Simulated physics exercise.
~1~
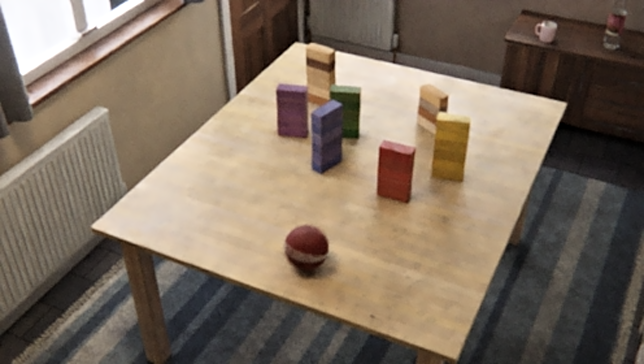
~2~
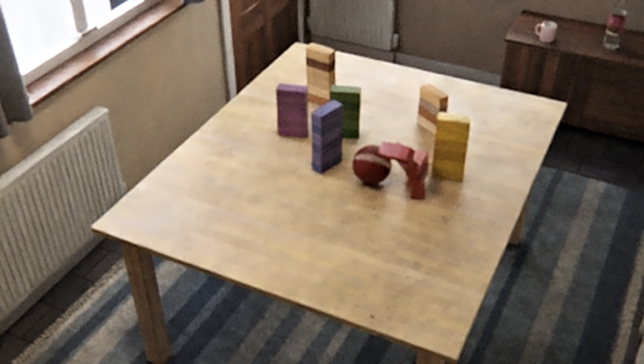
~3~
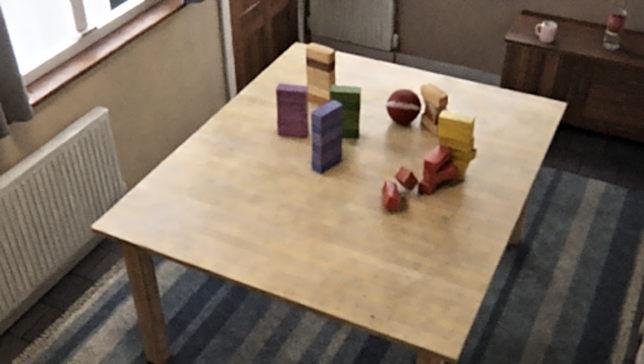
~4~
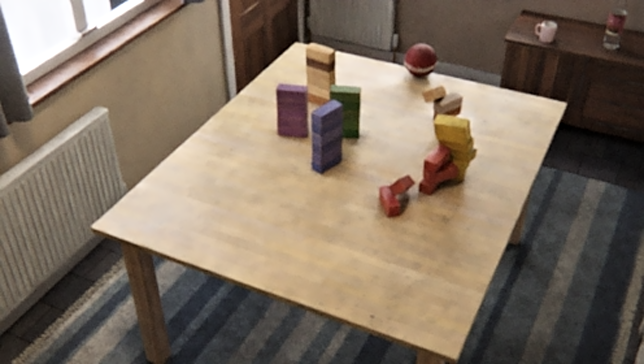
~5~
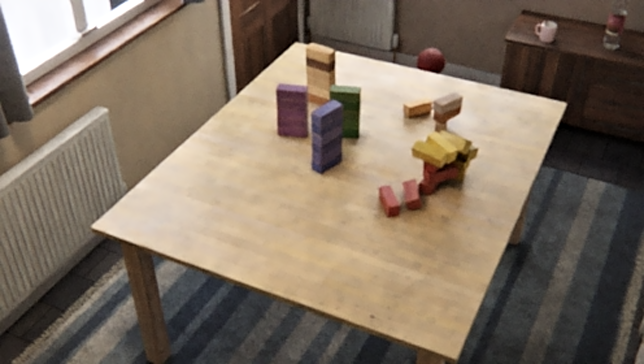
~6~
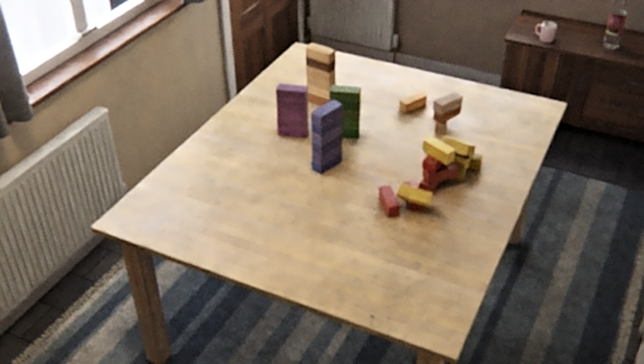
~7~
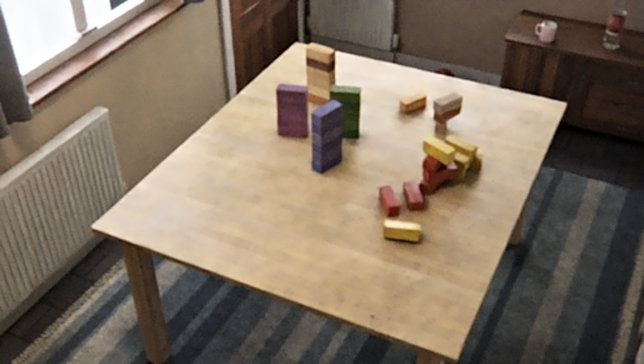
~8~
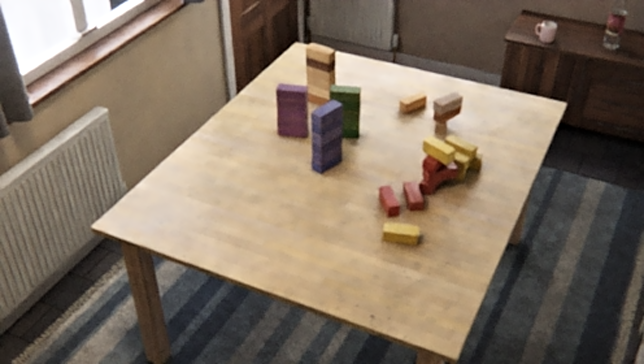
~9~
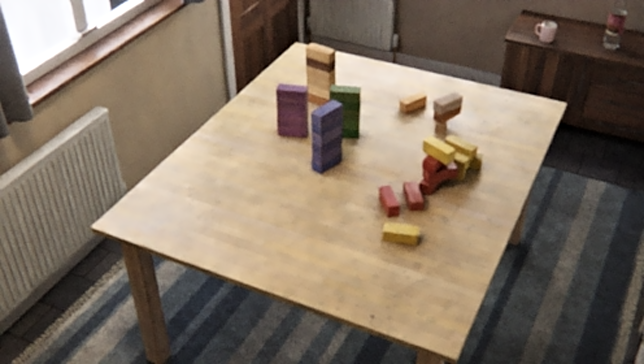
A dark red ball rolled across a wooden table into the red block tower and knocked it over, toppling the yellow and light wooden ones too, then dropped off the far side, while the purple, blue, green and striped towers stayed standing.
